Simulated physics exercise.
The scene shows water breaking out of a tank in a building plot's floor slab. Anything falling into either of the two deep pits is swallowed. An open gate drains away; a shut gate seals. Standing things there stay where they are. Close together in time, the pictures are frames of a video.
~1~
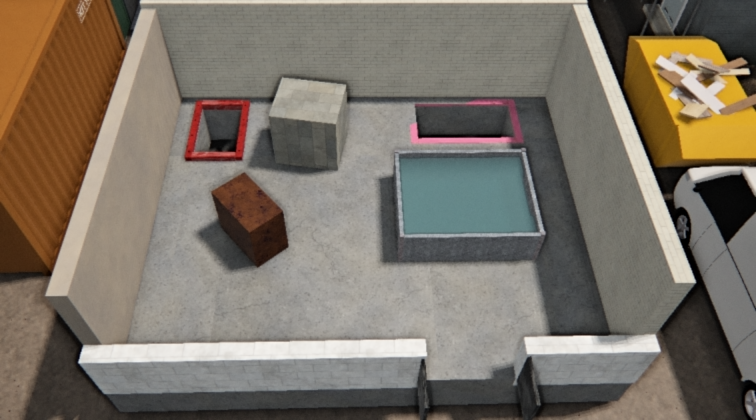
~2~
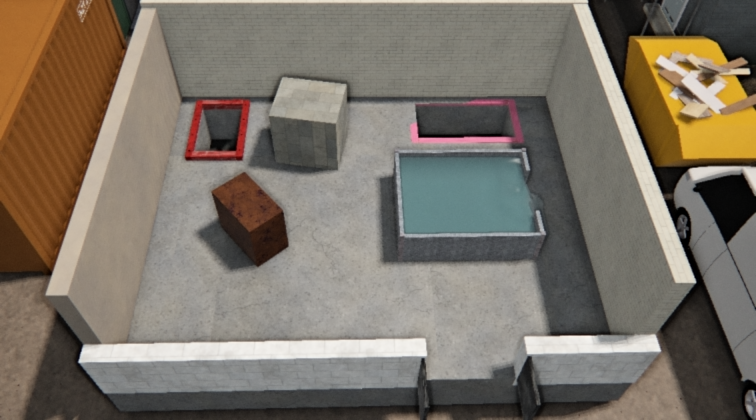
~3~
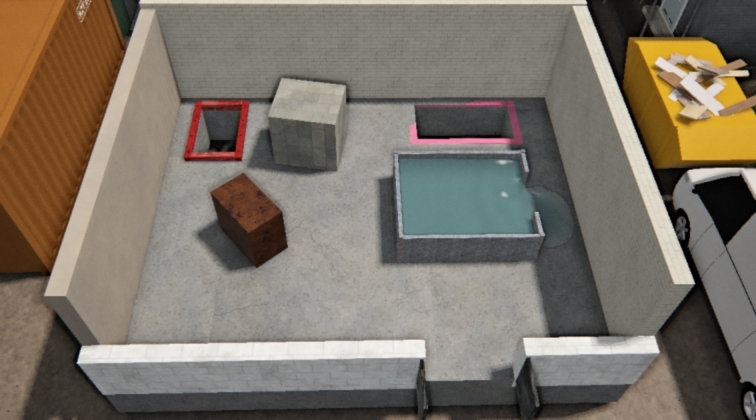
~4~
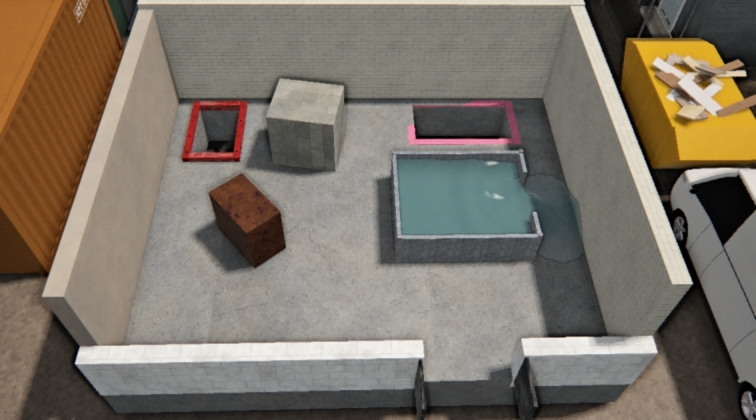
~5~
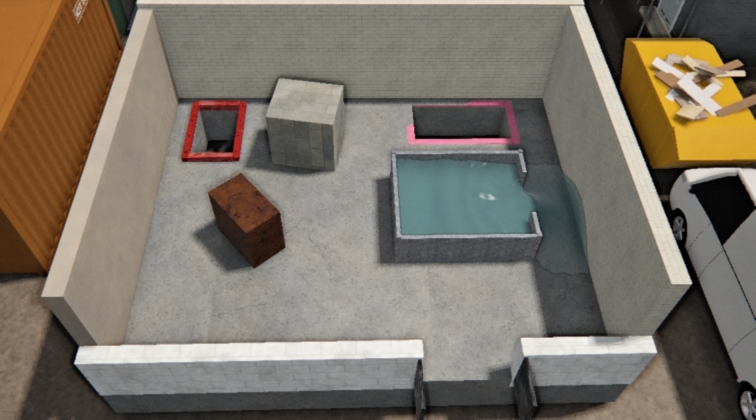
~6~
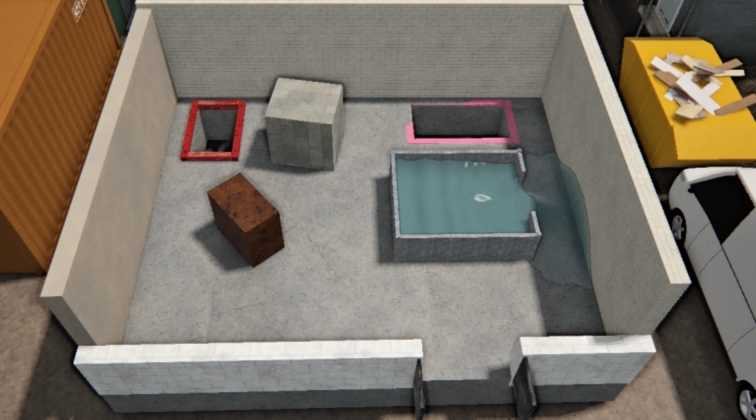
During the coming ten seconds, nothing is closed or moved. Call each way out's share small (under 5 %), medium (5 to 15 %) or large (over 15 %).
Small, medium or large: The gate gets a medium share; the red pit gets a small share; the pink pit gets a large share.
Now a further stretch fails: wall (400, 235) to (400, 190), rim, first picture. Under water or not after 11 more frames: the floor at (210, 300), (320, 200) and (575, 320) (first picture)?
Going point by point: Waterlogged, waterlogged, left unwetted.
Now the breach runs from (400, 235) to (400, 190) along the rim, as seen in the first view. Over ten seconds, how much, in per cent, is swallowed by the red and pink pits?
Roughly, in per cent: Red 4, pink 6.
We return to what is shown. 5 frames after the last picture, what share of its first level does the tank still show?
I make it 74 per cent.
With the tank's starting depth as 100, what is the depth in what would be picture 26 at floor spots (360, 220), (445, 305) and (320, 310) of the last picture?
Around 0, 8 and 0 %.
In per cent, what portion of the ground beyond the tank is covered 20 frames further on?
Roughly 30 percent, I'd say.
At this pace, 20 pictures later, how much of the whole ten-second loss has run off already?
Roughly 35 per cent.
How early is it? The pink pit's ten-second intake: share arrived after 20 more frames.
Some 35 in a hundred.
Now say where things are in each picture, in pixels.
The first picture shows the water tank at (465, 194) is whole and still.
In the second picture, water pours out at (526, 206) and has run to (544, 232).
In the third picture, water pours out at (524, 209) and has run to (569, 221).
In the fourth picture, water pours out at (522, 210) and has run to (582, 249).
In the fifth picture, the front is at (587, 268), out from the gap at (522, 209).
In the sixth picture, water pours out at (521, 208) and has run to (590, 283).
A moment on, water covers 15 % of the floor; the gate 0 %, the red pit 0 %, the pink pit 0 %.
Next, water covers 25 % of the floor; the gate 0 %, the red pit 0 %, the pink pit 3 %.
Then, water covers 30 % of the floor; the gate 2 %, the red pit 0 %, the pink pit 12 %.
Later, water covers 55 % of the floor; the gate 5 %, the red pit 0 %, the pink pit 23 %.
In the end, water covers 65 % of the floor; the gate 8 %, the red pit 0 %, the pink pit 32 %.
